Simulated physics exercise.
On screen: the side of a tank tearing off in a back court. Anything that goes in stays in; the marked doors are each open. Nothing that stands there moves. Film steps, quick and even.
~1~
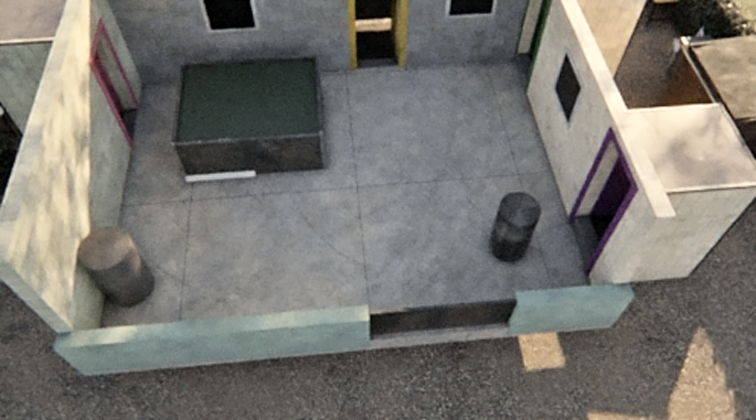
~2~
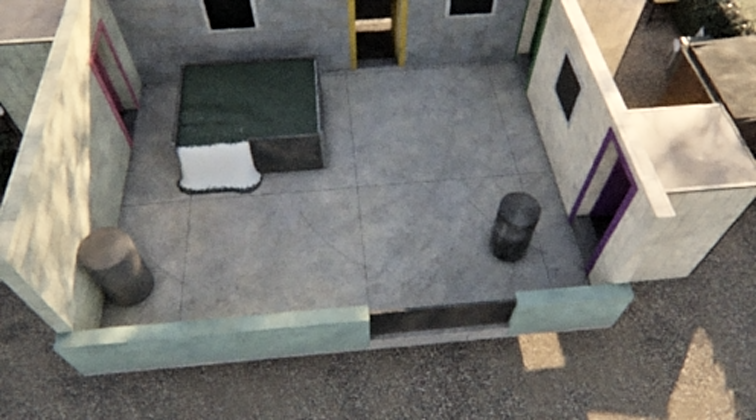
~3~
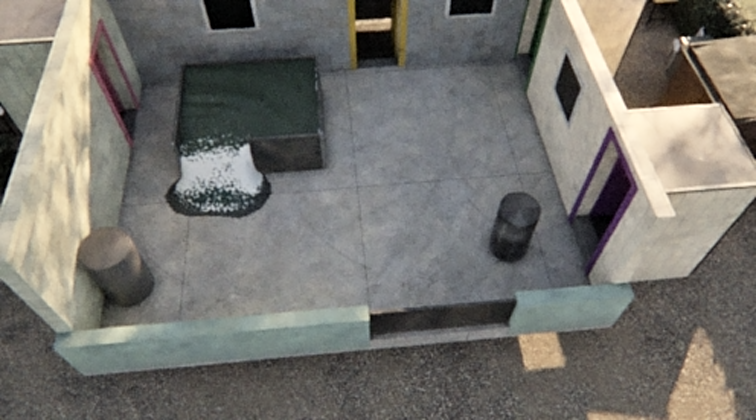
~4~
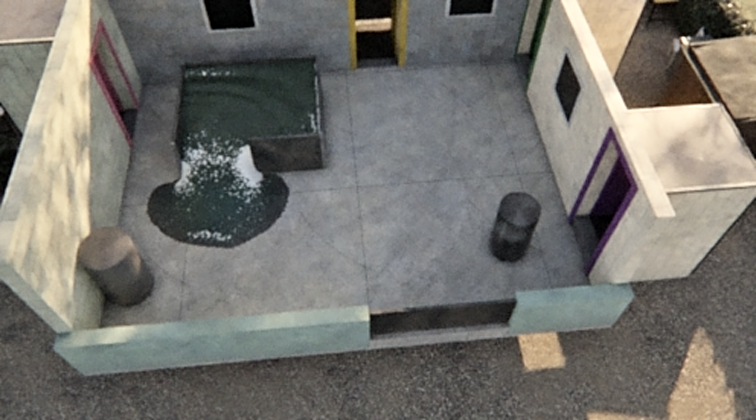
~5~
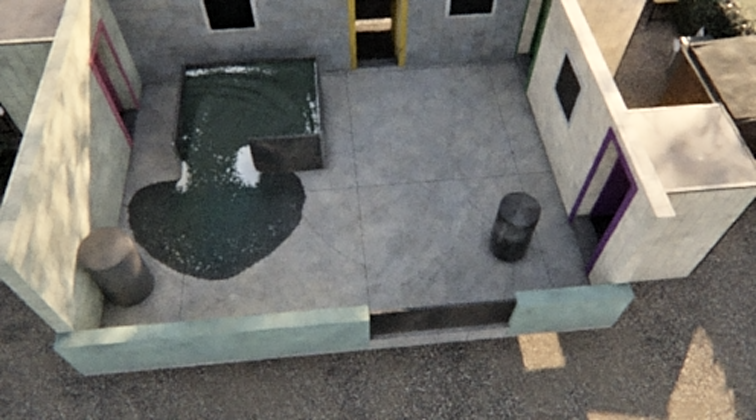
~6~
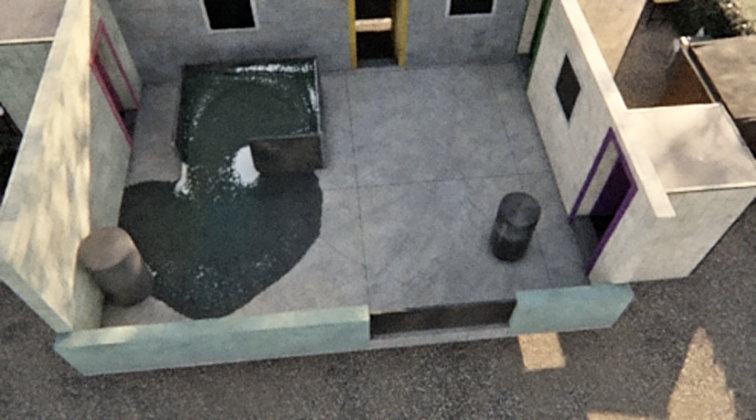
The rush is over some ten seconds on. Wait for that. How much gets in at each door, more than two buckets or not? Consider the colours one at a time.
The green door gets two buckets or less; the purple door gets two buckets or less; the yellow door gets more than two; the pink door gets more than two.
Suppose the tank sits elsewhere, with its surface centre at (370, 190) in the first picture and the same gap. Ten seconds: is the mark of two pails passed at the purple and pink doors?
Well, the purple door admits more and the pink door admits more.
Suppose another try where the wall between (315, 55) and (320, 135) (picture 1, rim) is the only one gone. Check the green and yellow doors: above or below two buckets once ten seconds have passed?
In brief, the green door goes past the mark; the yellow door goes past the mark.
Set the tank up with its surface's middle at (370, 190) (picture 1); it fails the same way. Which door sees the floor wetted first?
The purple-painted one.
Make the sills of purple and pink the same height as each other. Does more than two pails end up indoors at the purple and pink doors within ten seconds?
To sum up, the purple door breaks past the limit while the pink door never reaches the limit.
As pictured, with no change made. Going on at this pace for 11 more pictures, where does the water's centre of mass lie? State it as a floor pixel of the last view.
The water's middle lies around (234, 196).
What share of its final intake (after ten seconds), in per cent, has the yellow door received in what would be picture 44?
Estimate: Roughly 0 %.
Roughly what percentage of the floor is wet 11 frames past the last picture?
I reckon around 30 %.
A moment on, water covers 25 % of the floor; the green door not reached, the purple door not reached, the yellow door not reached, the pink door not reached.
Next, water covers 30 % of the floor; the green door not reached, the purple door not reached, the yellow door not reached, the pink door not reached.
Then, water covers 50 % of the floor; the green door not reached, the purple door wet at the sill, nothing in, the yellow door not reached, the pink door wet at the sill, nothing in.
Later, water covers 90 % of the floor; the green door wet at the sill, nothing in, the purple door wet at the sill, nothing in, the yellow door not reached, the pink door under two buckets in.
In the end, water covers 100 % of the floor; the green door under two buckets in, the purple door wet at the sill, nothing in, the yellow door over two buckets in, the pink door far over two buckets in.
